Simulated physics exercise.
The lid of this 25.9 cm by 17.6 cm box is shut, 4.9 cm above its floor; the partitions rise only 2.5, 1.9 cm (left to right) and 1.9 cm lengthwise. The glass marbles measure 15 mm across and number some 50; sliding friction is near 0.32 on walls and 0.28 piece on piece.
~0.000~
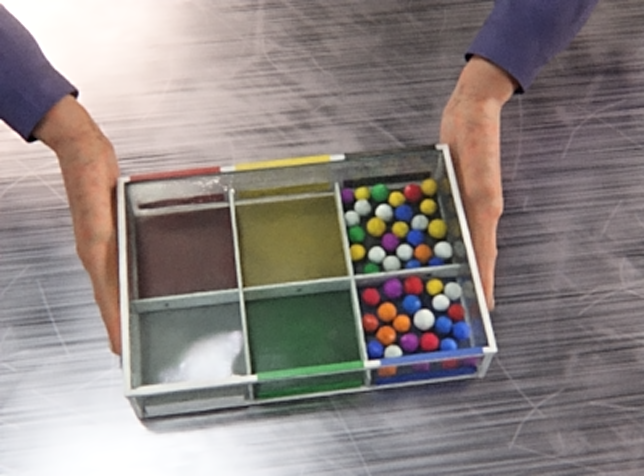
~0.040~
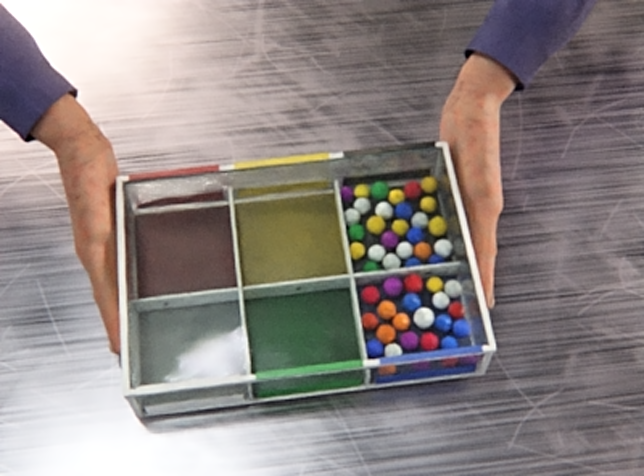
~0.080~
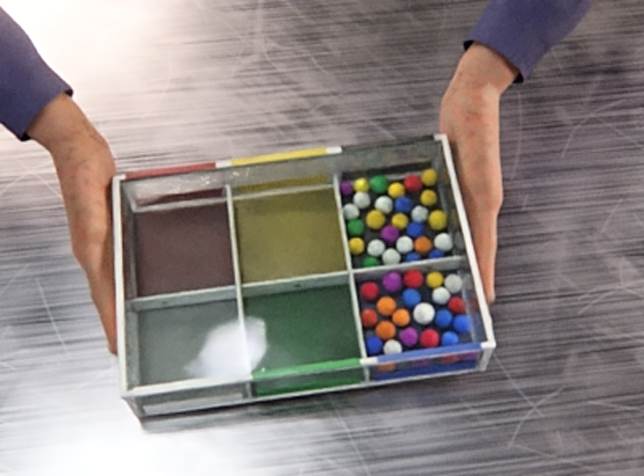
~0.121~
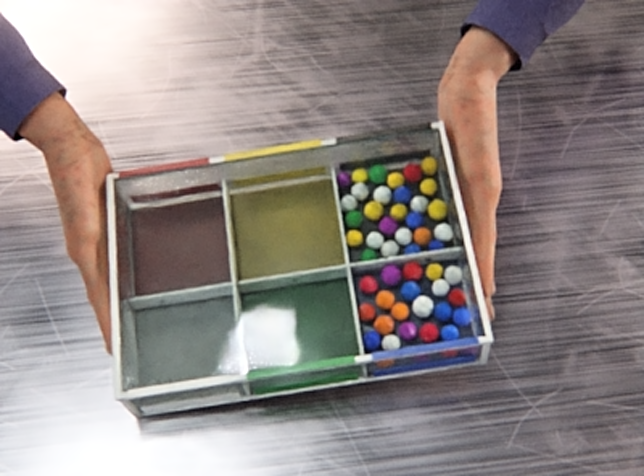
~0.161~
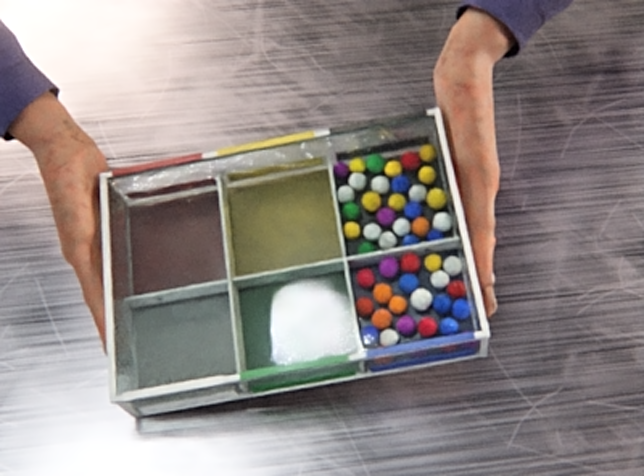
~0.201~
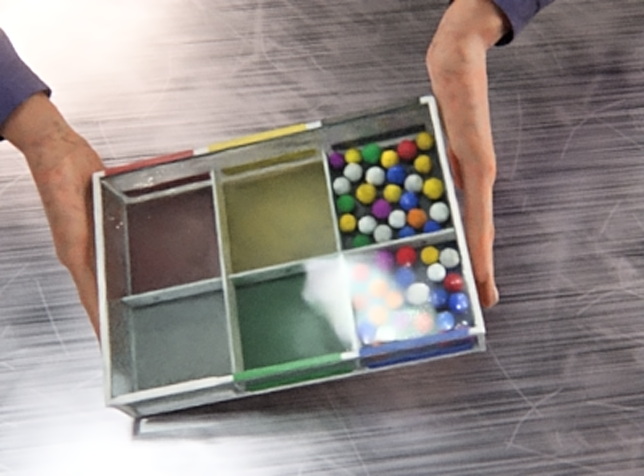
Two hands in purple sleeves turn a shallow, clear-sided box above a scratched, shiny grey metal surface, seen from above by a still camera. The box has six compartments, with dull red, yellow, grey and green ones empty and multicoloured marbles filling the two on the right. Its right side rises gradually, then faster, while a white glare slides rightward across the lid and the marbles keep their places.
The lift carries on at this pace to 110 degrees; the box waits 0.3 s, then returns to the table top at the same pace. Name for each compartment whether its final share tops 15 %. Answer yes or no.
Red compartment: No; blue compartment: No; green compartment: No; yellow compartment: No; white compartment: Yes; black compartment: No.
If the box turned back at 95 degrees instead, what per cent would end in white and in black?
White 80, black 0.
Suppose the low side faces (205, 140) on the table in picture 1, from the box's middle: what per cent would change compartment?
Some 80 per cent.
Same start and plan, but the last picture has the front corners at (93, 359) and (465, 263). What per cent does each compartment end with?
Red 80; blue 0; green 0; yellow 20; white 0; black 0.
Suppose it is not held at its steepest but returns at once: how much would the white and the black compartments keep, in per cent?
In that case white 80; black 0.
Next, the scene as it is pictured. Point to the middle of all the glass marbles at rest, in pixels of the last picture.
At about (185, 361).
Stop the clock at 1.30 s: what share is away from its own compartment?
Roughly 90 per cent.
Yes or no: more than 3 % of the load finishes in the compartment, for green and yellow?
Green yes, yellow no.
After 1.30 s, tilt 110 degrees; red 10 %, blue 10 %, green 25 %, yellow 5 %, white 50 %.
After 2.03 s, tilt 58 degrees; green 10 %, white 90 %.
After 2.79 s, tilt 0 degrees; green 10 %, white 90 %.
By 3.7 s all is still; red 0 %, blue 0 %, green 10 %, yellow 0 %, white 90 %, black 0 %.
